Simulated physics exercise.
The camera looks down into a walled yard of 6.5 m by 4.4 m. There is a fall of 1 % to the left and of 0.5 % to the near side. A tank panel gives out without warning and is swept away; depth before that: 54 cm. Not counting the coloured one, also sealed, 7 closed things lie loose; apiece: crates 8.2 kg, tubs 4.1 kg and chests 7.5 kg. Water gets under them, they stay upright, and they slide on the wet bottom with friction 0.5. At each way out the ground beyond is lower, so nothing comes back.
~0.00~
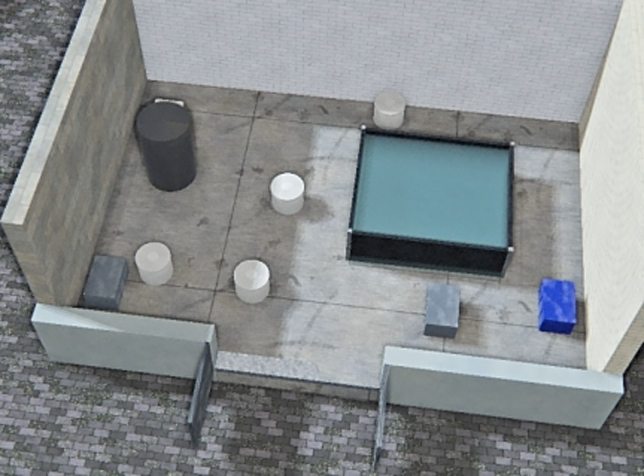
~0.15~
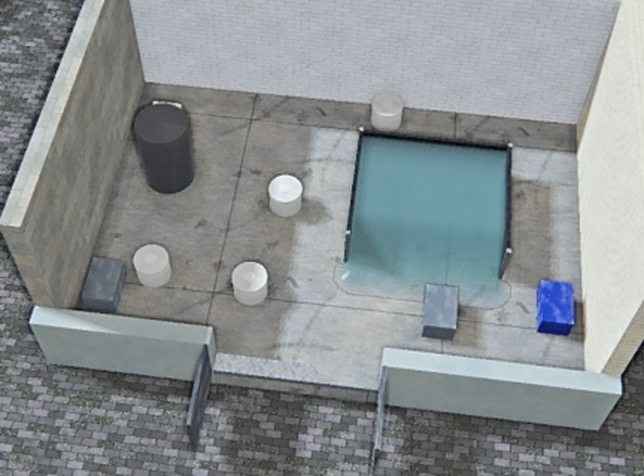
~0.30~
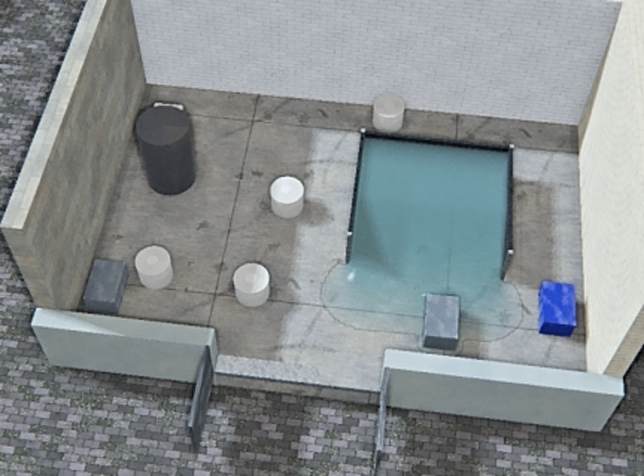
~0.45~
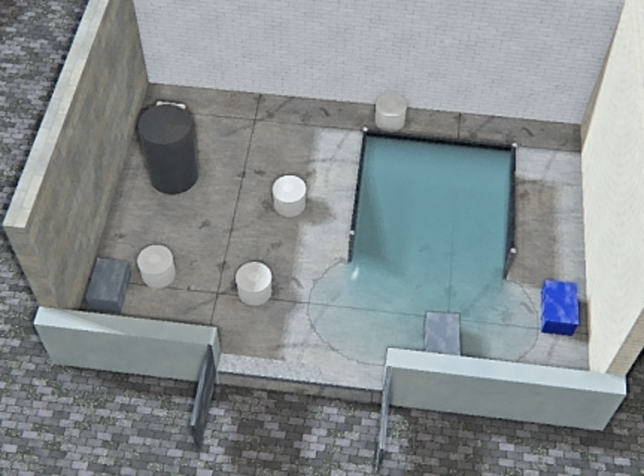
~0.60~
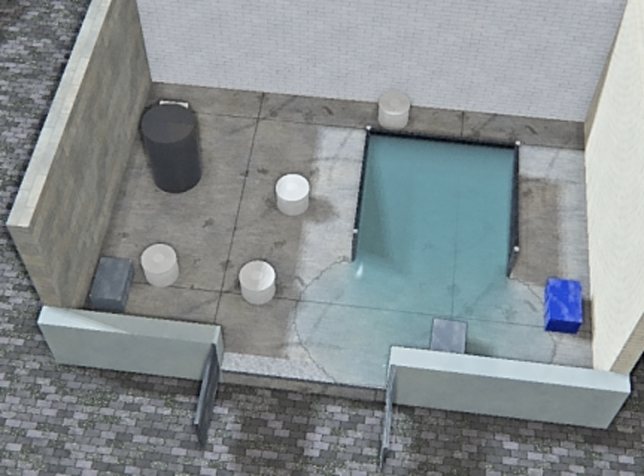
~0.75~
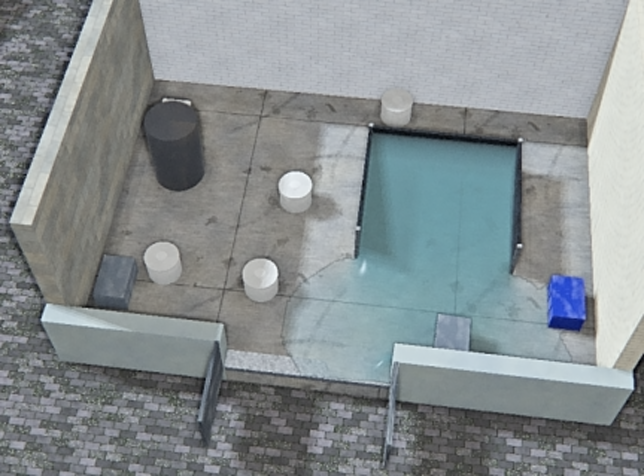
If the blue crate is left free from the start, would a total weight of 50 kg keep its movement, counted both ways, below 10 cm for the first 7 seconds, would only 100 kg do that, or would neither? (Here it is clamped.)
Only 100 kg does it.
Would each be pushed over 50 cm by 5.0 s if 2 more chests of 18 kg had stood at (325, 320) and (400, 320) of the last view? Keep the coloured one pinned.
Beyond the mark, beyond the mark.
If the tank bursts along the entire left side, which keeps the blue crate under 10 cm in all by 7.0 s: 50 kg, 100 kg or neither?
Answer: The small one.
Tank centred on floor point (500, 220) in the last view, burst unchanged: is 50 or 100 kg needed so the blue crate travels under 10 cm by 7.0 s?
In that case, simply put, the heavier one is needed.
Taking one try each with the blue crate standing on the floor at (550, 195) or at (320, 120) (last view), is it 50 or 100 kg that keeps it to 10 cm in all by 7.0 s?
Try 1: Lesser mass sufficient. Try 2: Lesser mass sufficient.
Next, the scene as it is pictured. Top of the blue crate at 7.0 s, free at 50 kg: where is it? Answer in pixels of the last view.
Somewhere about (556, 239).
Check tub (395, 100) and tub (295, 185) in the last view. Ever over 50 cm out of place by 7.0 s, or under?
The first is over the limit, the second within the limit.
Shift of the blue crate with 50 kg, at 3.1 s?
60 cm.
After 1.4 s the blue crate would be 0 cm from its start with 50 kg and 0 cm from its start with 100 kg; 2 cm of water round it then.
After 3.1 s the blue crate would be 60 cm from its start with 50 kg and 0 cm from its start with 100 kg; 16 cm of water round it then.
After 4.9 s the blue crate would be 88 cm from its start with 50 kg and 0 cm from its start with 100 kg; 7 cm of water round it then.
After 7.0 s the blue crate would be 88 cm from its start with 50 kg and 0 cm from its start with 100 kg; 3 cm of water round it then.
